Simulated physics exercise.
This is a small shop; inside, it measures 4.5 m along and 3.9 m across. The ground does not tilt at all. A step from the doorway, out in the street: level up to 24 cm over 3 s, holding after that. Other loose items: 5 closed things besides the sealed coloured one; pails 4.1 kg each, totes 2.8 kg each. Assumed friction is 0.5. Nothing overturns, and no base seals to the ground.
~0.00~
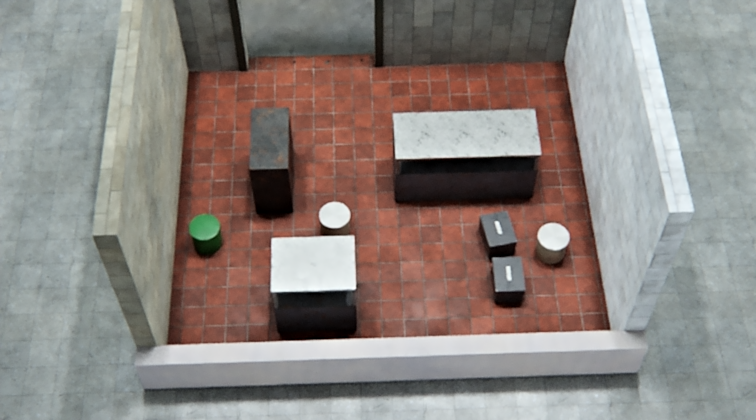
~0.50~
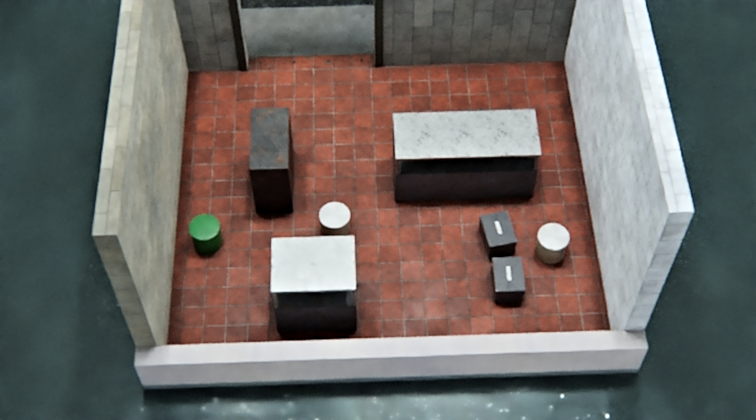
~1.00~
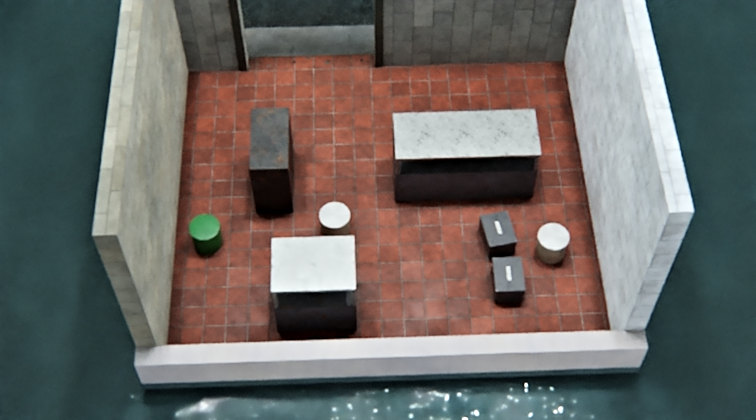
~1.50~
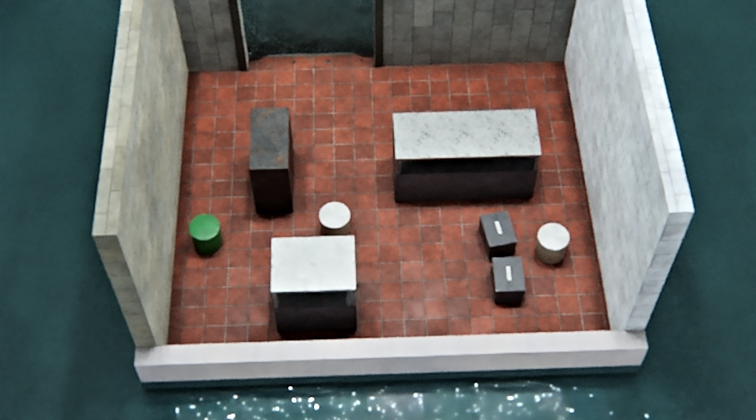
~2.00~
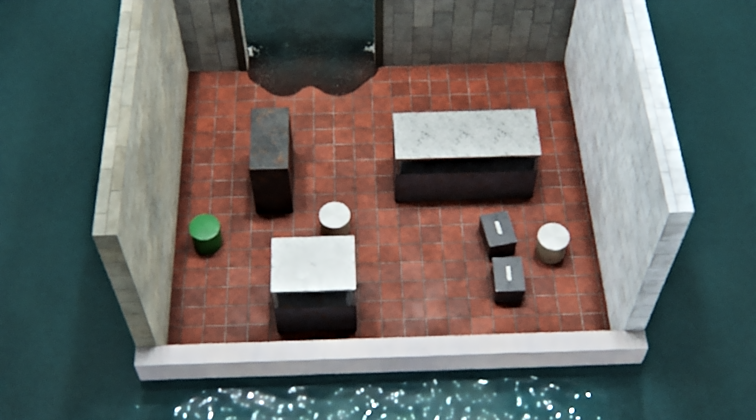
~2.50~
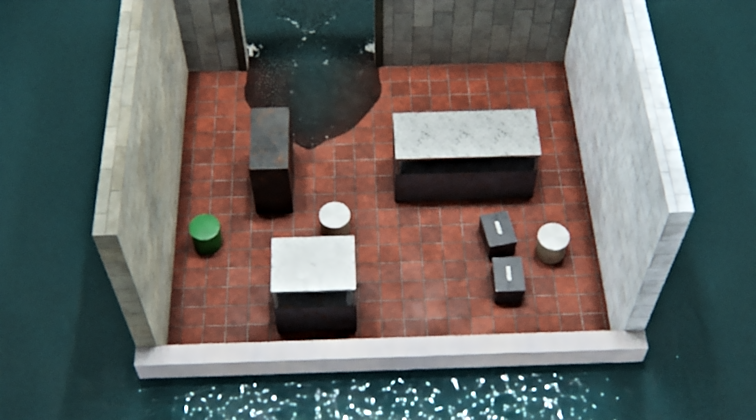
In a small shop, water rises outside and spreads through the doorway while the objects stay still.
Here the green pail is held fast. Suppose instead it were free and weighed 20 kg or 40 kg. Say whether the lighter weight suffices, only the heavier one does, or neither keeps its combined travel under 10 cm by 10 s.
It stays steady with the lesser amount.
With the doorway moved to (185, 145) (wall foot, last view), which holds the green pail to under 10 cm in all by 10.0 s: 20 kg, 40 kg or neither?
The light one suffices.
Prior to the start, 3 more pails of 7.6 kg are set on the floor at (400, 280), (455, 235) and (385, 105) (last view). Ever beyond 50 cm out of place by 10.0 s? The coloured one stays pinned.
The first comes out above the threshold, the second below the threshold, the third below the threshold.
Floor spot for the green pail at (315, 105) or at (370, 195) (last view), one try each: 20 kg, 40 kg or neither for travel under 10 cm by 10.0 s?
In that order: Only the larger holds; it takes the larger.
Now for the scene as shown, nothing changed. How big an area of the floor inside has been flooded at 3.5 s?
My estimate is roughly 4.5 m2.
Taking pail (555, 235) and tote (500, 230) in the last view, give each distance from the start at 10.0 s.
In turn: 120 cm, 100 cm.
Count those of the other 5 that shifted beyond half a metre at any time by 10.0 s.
Answer: 5.
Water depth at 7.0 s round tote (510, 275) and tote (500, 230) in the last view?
Close to 4 and 1 centimetres.
After 3.5 s the green pail would be 0 cm from its start with 20 kg and 0 cm from its start with 40 kg; 0 cm of water round it then.
After 4.5 s the green pail would be 0 cm from its start with 20 kg and 0 cm from its start with 40 kg; 5 cm of water round it then.
After 7.0 s the green pail would be 0 cm from its start with 20 kg and 0 cm from its start with 40 kg; 12 cm of water round it then.
After 10.0 s the green pail would be 0 cm from its start with 20 kg and 0 cm from its start with 40 kg; 13 cm of water round it then.
